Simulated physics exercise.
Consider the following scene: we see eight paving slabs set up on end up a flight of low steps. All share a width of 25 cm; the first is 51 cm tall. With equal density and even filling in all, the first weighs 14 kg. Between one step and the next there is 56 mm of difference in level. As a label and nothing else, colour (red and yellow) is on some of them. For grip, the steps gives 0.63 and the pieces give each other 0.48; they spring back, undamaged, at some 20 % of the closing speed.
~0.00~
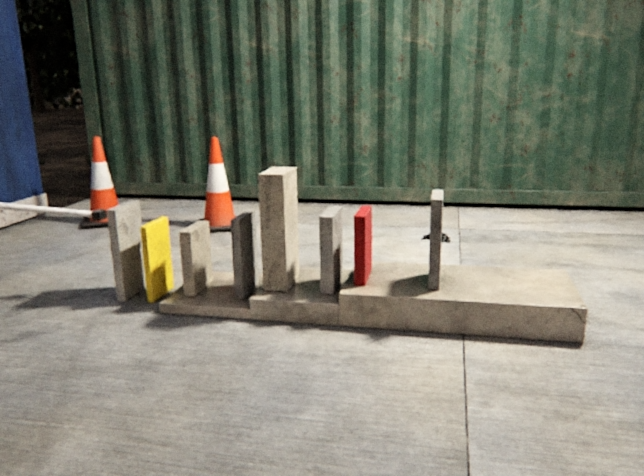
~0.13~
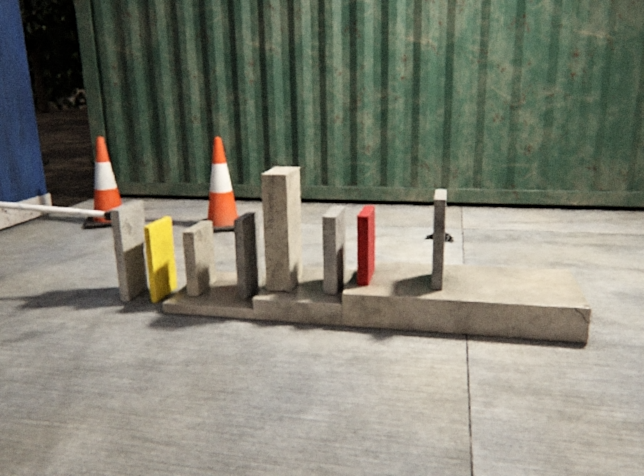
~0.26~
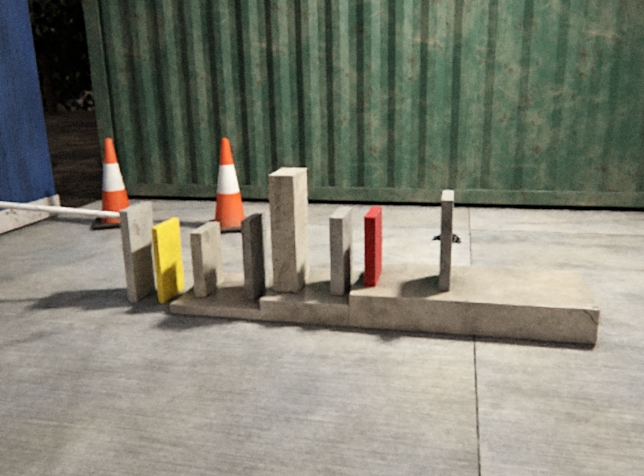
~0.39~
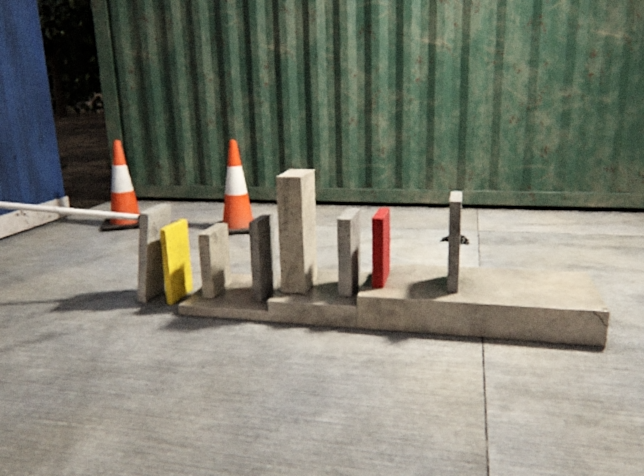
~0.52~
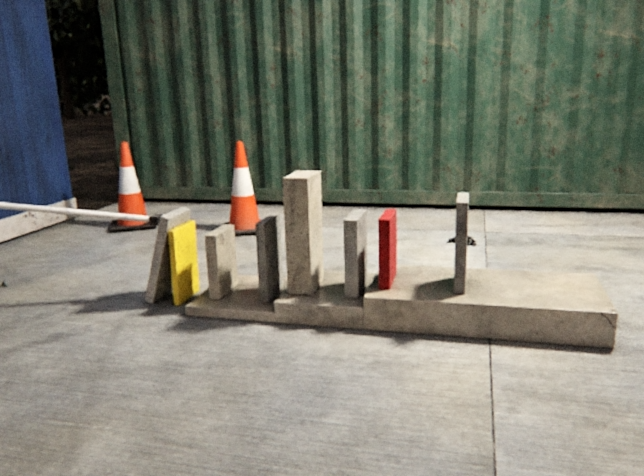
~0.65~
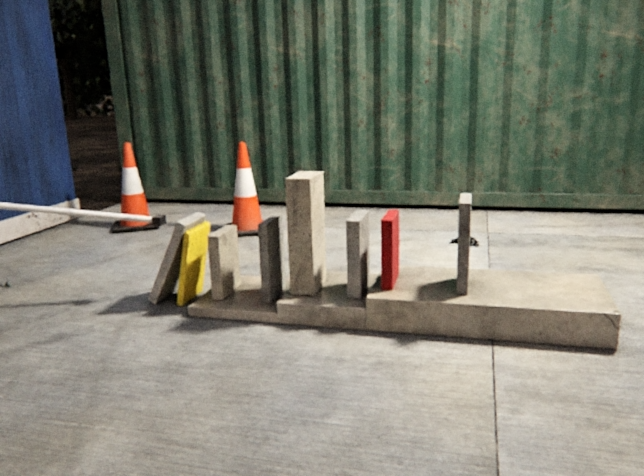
A pale pole reaches in from the left and pushes the first grey slab of a row standing on concrete paving, seen from the front and slightly above, before a green corrugated container. Behind the row's left end stand two orange-and-white cones, with a yellow slab second in line and a red one farther right on low steps. The slab tilts right against the yellow one, which then leans too, while the others stay upright and the camera pans slightly left.
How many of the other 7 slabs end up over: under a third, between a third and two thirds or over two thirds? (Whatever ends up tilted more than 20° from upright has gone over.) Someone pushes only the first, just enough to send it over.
More than two thirds.
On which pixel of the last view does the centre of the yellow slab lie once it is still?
About (221, 281).
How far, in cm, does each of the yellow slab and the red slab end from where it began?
Yellow shifts 20 cm and red shifts 30 cm.
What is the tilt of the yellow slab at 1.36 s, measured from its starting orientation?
Near 60 degrees from where it started.
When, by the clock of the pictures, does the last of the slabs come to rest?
Somewhere close to 2.5 s.
By 0.84 s, 1 of the 7 other slabs over; yellow slab tilted 36°.
By 1.36 s, 3 of the 7 other slabs over; yellow slab tilted 61°.
By 1.96 s, 6 of the 7 other slabs over; yellow slab tilted 68°; red slab tilted 44°.
By 2.24 s, 7 of the 7 other slabs over; red slab lying flat; yellow slab tilted 68°.
When it is over (2.8 s), 7 of the 7 other slabs over; red slab lying flat; yellow slab tilted 68°. That is 100 per cent. Not one is left standing. In pixels of the last frame, middles, red slab near (432, 279), yellow slab near (221, 281).
